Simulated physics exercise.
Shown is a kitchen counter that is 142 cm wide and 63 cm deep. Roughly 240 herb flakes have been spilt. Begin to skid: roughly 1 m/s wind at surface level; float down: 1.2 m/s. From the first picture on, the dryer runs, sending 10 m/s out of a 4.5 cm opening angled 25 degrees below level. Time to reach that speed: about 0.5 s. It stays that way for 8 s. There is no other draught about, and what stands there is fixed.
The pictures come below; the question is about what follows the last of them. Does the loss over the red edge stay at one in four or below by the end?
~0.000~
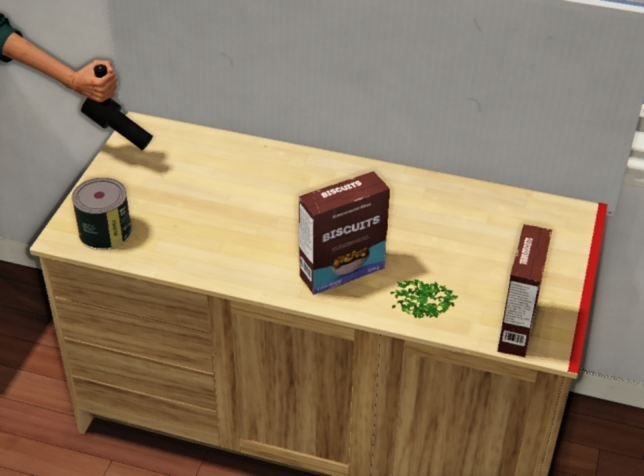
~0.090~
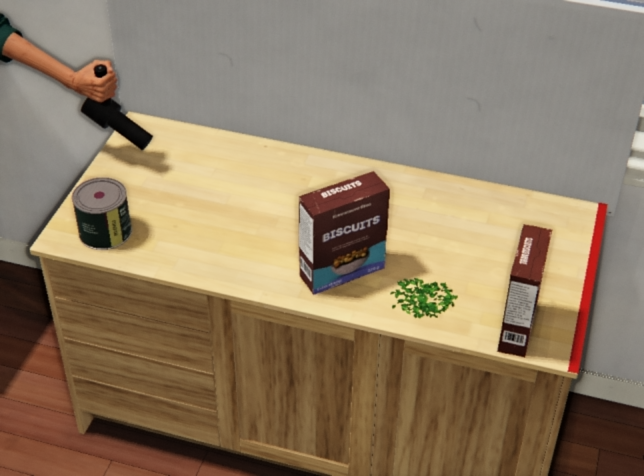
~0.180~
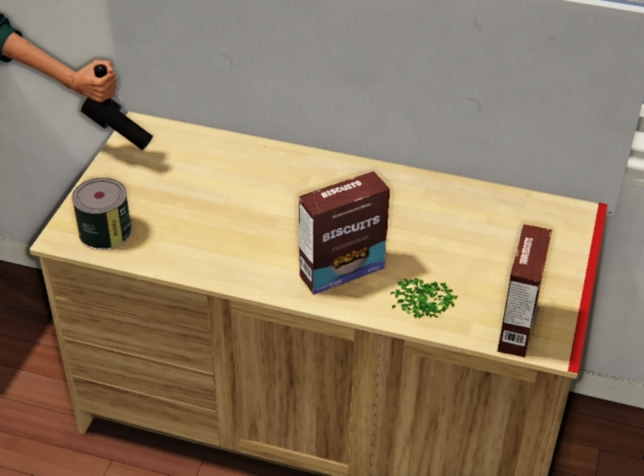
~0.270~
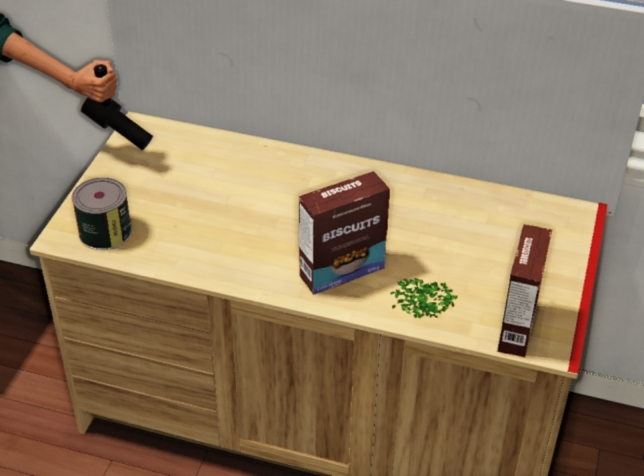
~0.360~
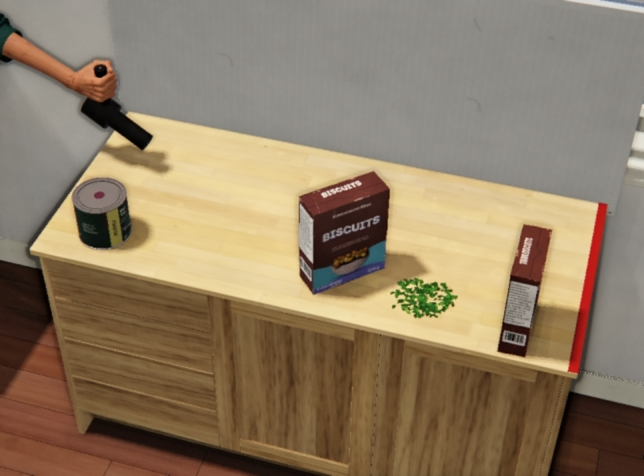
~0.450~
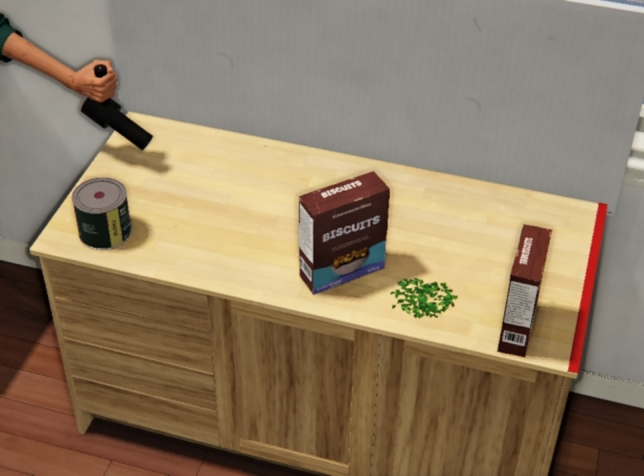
Yes, it stays at or below one in four.
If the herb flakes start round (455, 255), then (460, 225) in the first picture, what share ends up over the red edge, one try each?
First try about 90 per cent, second about 100 per cent.
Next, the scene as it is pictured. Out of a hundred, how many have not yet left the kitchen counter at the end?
Near 100 %.
After 1.6 s the count stands so, 0 % are over the red edge; the middle of those still in play is near (424, 296).
After 2.6 s the count stands so, 0 % are over the red edge; the middle of those still in play is near (424, 296).
After 4.4 s the count stands so, 2 % are over the red edge; the middle of those still in play is near (423, 297).
After 8.0 s, at the end, 5 % are over the red edge; the middle of those still in play is near (426, 299).
